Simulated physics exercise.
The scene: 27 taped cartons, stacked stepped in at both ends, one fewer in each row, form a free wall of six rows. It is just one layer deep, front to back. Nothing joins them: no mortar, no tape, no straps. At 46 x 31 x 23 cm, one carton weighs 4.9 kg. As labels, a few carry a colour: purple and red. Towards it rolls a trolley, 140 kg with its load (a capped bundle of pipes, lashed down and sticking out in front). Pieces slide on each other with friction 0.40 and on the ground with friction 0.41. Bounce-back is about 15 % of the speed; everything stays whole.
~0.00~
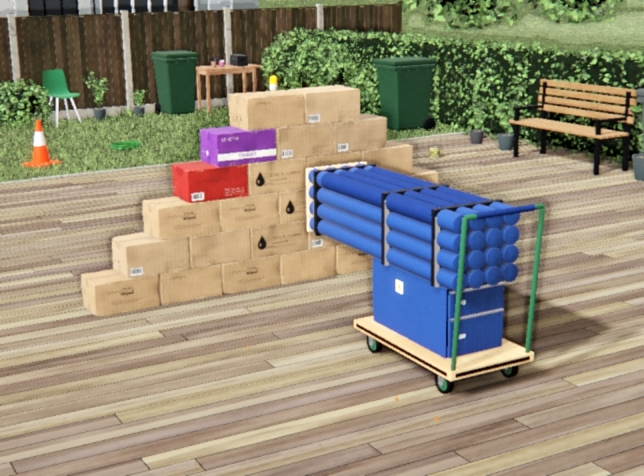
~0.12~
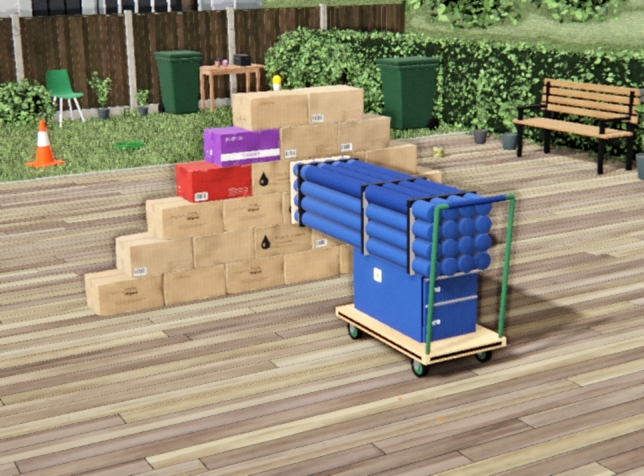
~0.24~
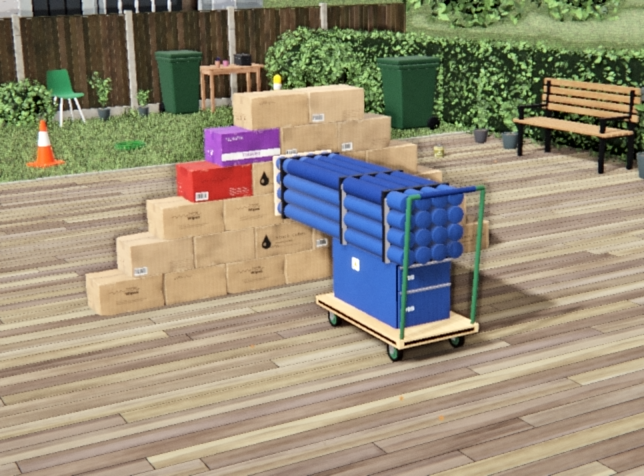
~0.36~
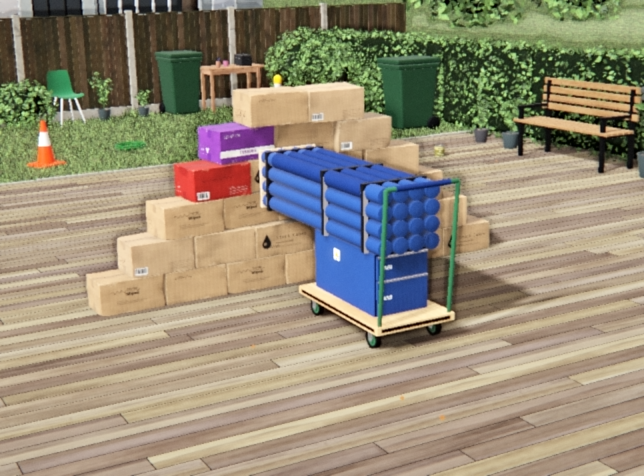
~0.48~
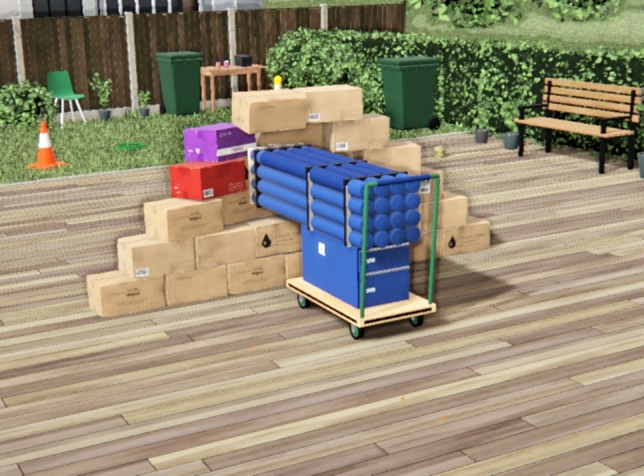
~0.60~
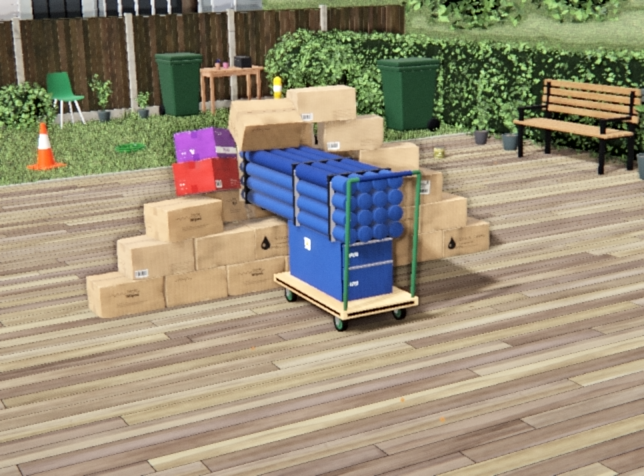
A trolley carrying a long bundle of blue pipes rolled up to a stepped wall of cartons and pushed into it, shoving several boxes back and tilting the purple and red ones.
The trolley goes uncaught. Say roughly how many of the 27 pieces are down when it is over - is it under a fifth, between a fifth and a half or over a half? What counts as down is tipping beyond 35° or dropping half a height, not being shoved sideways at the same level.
From a fifth to a half.
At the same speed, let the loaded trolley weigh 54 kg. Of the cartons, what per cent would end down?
Roughly 40 per cent would finish down.
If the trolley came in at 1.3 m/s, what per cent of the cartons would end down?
Share down: Close to 40%.
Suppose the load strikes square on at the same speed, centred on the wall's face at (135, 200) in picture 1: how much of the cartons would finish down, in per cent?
I'd put it at around 10 percent.
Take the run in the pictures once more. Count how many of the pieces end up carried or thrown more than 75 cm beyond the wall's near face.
Around 12 of the pieces.
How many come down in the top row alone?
Count: 2.
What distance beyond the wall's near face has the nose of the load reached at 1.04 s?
Reading: Approx. 105 cm past the line.
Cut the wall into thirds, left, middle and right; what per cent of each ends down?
In percent, the thirds read 20 on the left, 60 in the middle and 0 on the right.
By 0.76 s, load 72 cm past the wall's line, still rolling; 6 of the 27 cartons down; purple carton tilted 38°, 25 cm lower; red carton tilted 36°.
By 1.04 s, load 1.03 m past the wall's line, still rolling; 8 of the 27 cartons down; purple carton on its side; red carton tilted 67°, 44 cm lower.
By 1.44 s, load 1.32 m past the wall's line, still rolling; 10 of the 27 cartons down; purple carton upside down; red carton on its side.
When it is over (2.5 s), load 1.47 m past the wall's line, stopped; 10 of the 27 cartons down; purple carton upside down; red carton on its side. That is 37 per cent. In pixels of the last frame, middles, purple carton near (86, 244), red carton near (176, 220).
